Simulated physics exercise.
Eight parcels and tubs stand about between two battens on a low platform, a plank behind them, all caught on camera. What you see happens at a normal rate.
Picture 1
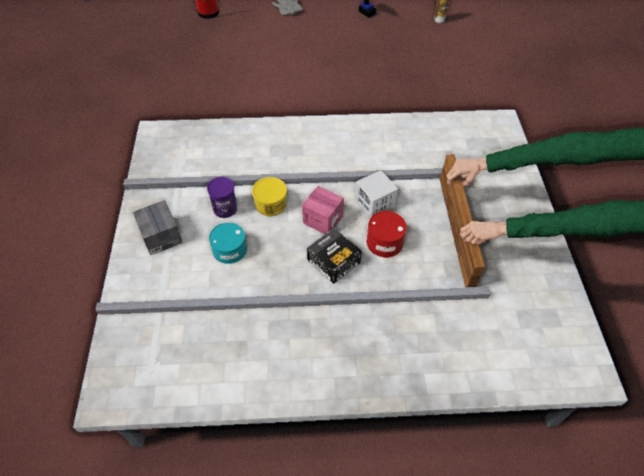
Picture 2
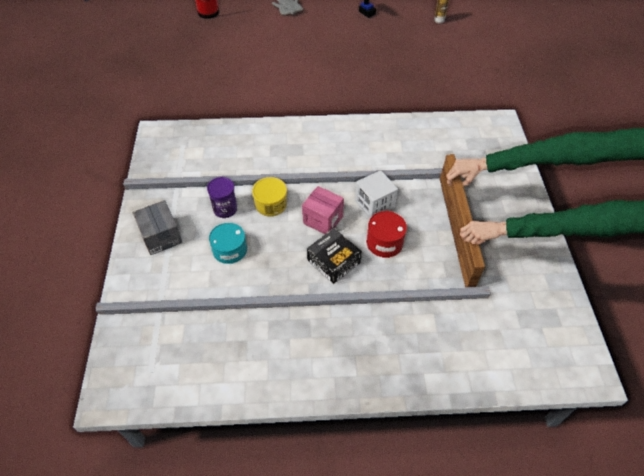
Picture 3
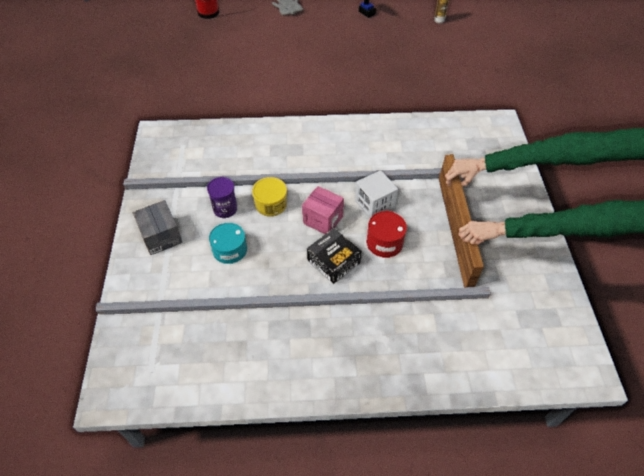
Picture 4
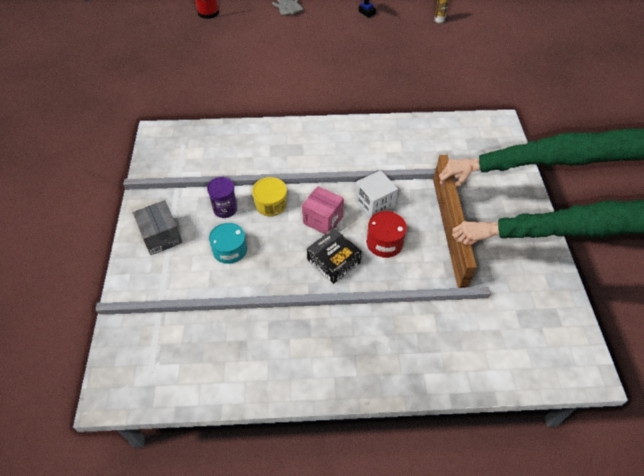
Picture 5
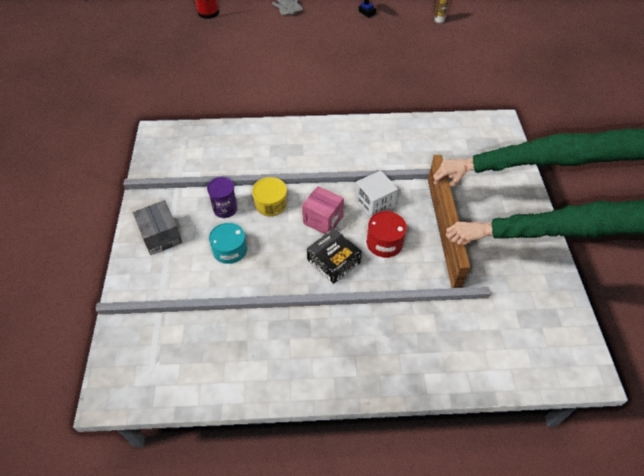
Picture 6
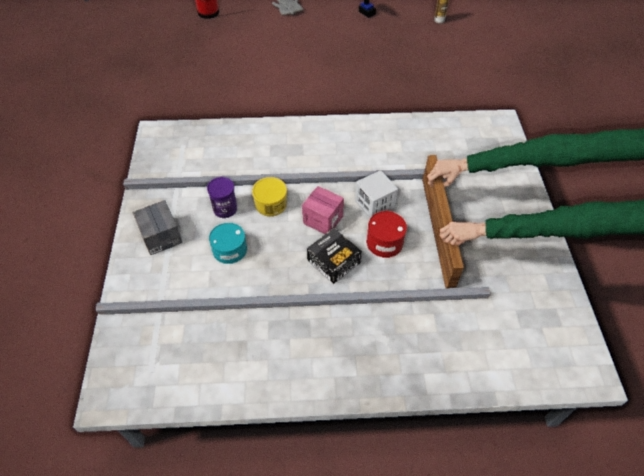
A pale, brick-patterned platform with two grey battens stands on a reddish-brown floor, seen from above at an angle by a still camera. Between the battens sit a grey box, purple, turquoise and yellow tubs at left, and a pink box, black box, white crate and red canister nearer the middle. At right, two green-sleeved arms slide a wooden plank slightly left, while the objects stay put.
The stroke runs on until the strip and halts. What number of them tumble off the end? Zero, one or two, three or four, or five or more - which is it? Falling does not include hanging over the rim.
The right band is one or two.
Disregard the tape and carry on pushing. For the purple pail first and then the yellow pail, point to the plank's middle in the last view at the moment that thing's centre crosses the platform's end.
With the purple pail it sits around (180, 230), with the yellow pail around (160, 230).
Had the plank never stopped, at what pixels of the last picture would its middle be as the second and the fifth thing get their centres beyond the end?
In pixels, around (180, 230) followed by around (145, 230).
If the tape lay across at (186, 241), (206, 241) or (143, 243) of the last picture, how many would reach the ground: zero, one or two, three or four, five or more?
Taking them in turn, just one or two; none at all; at least five.
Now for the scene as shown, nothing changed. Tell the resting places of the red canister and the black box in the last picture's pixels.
Taking them in turn, first comes (145, 248), then (140, 283).
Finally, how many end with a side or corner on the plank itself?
The count in contact is 3.
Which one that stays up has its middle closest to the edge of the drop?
Turquoise canister.
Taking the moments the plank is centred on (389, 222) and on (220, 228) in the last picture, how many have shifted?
By the first moment it's 2, by the second it's 8.
Soon after, none off yet; grey box at rest near (158, 228); purple pail at rest near (223, 198); turquoise canister at rest near (228, 243).
In the end, the number that fall off is one or two; gone, purple pail and grey box.
